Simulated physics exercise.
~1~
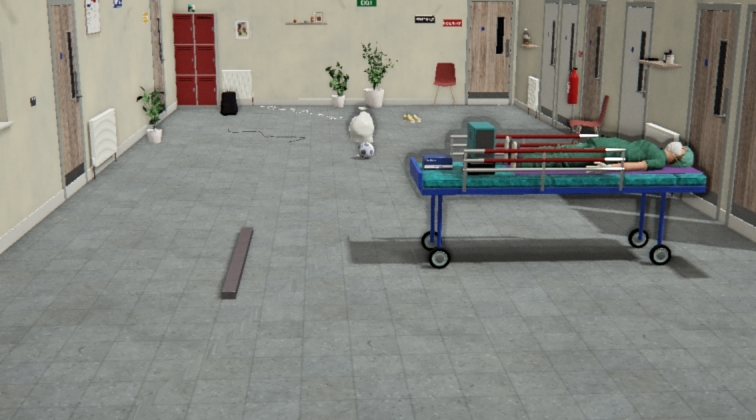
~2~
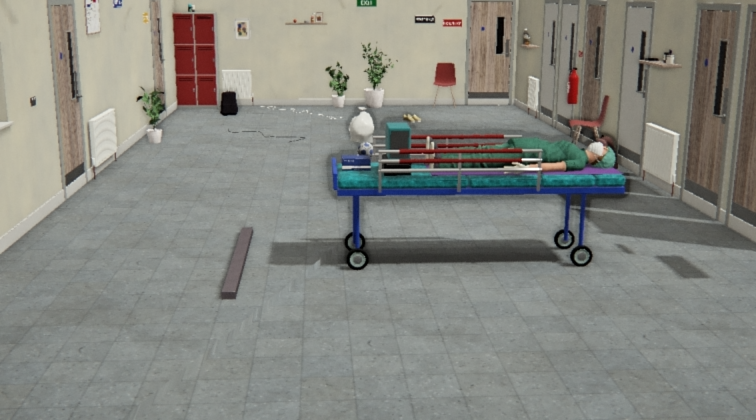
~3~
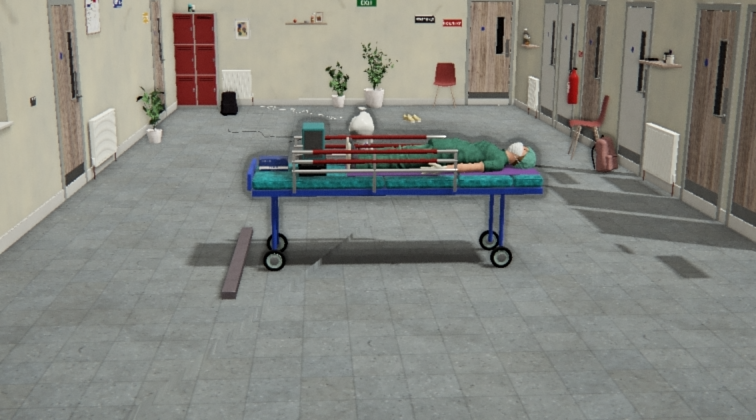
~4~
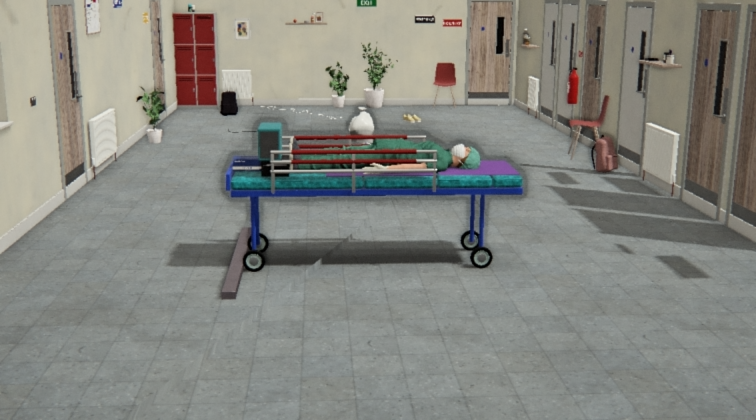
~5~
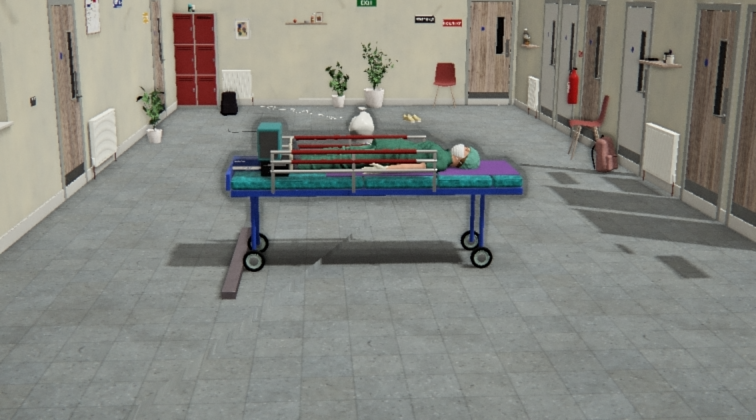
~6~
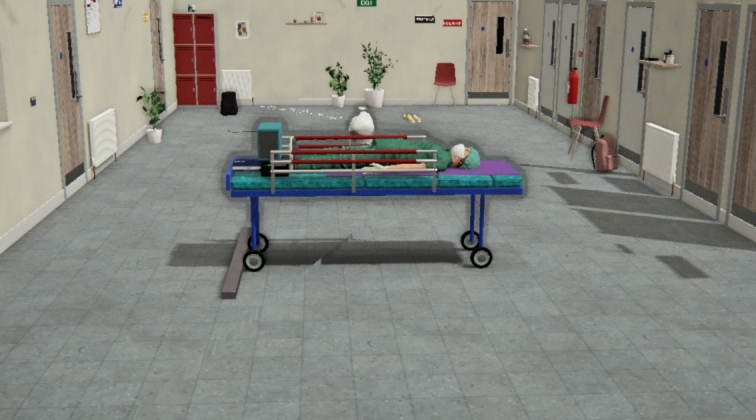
A wheeled stretcher carrying a limp person in green rolled left along a corridor until its wheels met a low sill and it stopped dead. The person slid slightly towards the foot end, then everything lay still, the teal monitor still upright aboard.
